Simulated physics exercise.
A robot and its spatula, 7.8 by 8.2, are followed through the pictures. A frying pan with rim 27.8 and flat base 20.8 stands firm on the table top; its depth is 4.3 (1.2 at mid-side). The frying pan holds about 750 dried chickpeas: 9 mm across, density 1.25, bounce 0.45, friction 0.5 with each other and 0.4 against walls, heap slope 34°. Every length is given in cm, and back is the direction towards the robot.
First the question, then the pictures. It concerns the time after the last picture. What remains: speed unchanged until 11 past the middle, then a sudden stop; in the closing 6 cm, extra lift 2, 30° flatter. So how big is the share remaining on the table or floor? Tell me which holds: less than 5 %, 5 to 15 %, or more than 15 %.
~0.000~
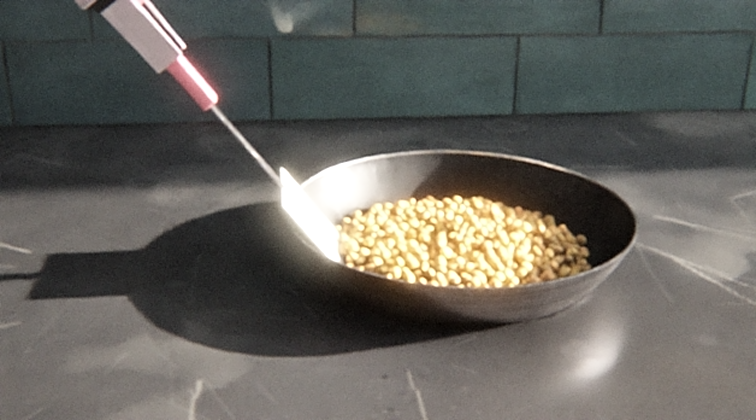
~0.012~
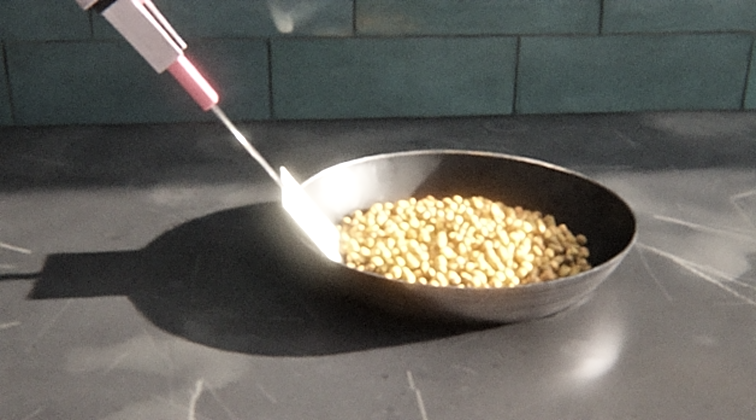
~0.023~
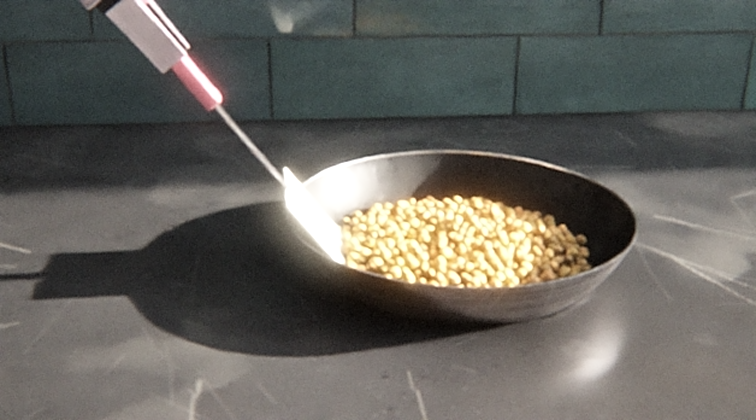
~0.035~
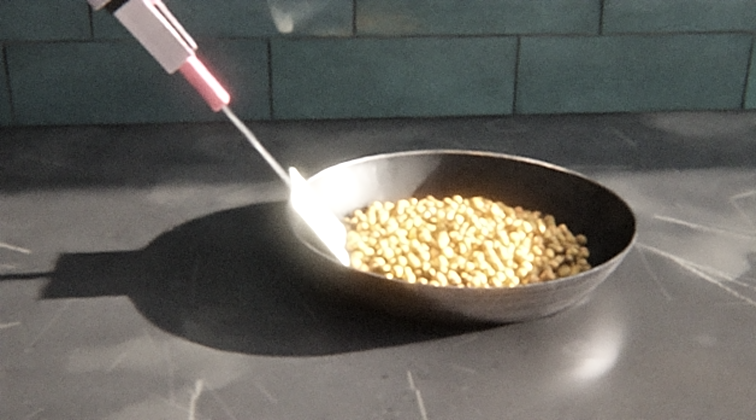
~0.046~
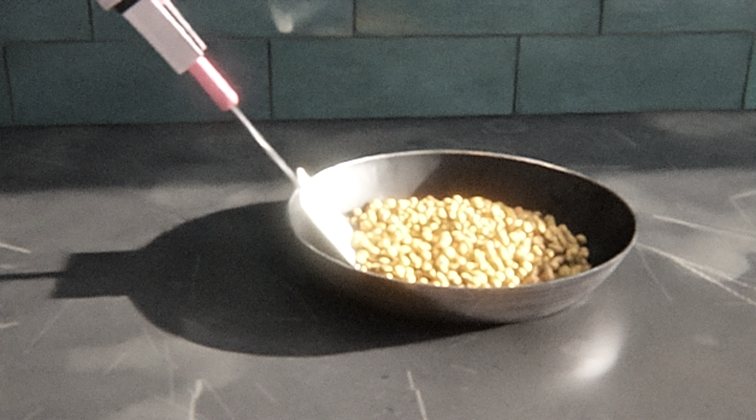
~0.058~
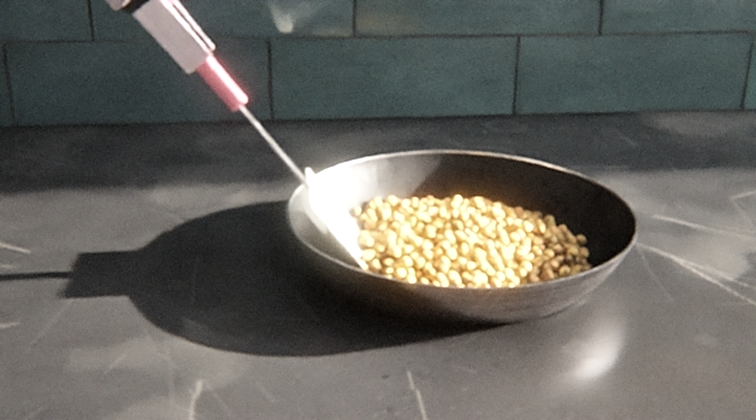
5 to 15 % holds.
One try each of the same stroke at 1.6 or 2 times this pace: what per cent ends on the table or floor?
The two tries give roughly 15 and 25 in a hundred.
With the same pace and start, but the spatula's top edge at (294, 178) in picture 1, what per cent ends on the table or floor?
10 percent or thereabouts.
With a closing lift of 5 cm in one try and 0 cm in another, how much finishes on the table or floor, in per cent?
Some 5 and 5 per cent.
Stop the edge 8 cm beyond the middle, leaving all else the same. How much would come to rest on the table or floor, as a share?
In that case about 0 percent ends on the table or floor.
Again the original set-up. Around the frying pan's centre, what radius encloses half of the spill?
Estimate: Near 20 cm.
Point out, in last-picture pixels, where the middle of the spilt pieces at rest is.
I'd place it close to (670, 243).
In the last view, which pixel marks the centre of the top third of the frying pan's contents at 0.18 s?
At about (482, 237).
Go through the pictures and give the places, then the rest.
The first frame shows the spatula top edge at (281, 186), sloping 53°; upper third of the load around (457, 239), from x 335 to 590, top at y 200; 749 in the frying pan.
The second frame shows the spatula top edge at (282, 186), sloping 53°; upper third of the load around (457, 239), from x 335 to 590, top at y 200.
The third frame shows the spatula top edge at (285, 186), sloping 53°; upper third of the load around (457, 239), from x 335 to 590, top at y 200.
The fourth frame shows the spatula top edge at (292, 186), sloping 53°; upper third of the load around (453, 238), from x 335 to 590, top at y 200.
The fifth frame shows the spatula top edge at (300, 186), sloping 53°; upper third of the load around (450, 237), from x 335 to 590, top at y 200.
The sixth frame shows the spatula top edge at (308, 186), sloping 53°; upper third of the load around (449, 236), from x 335 to 590, top at y 200; 749 in the frying pan.
After 0.18 s, sloping 53°, highest piece 4 above the table; 749 in the frying pan.
After 0.31 s, sloping 46°, highest piece 5 above the table; 749 in the frying pan.
After 0.57 s, sloping 23°, highest piece 5 above the table; 692 in the frying pan, 53 on the table or floor, 4 on the blade or in flight.
After 1.62 s, sloping 23°, highest piece 5 above the table; 692 in the frying pan, 57 on the table or floor.
In the end, 692 in the frying pan, 57 on the table or floor. That is 8 % on the table or floor.
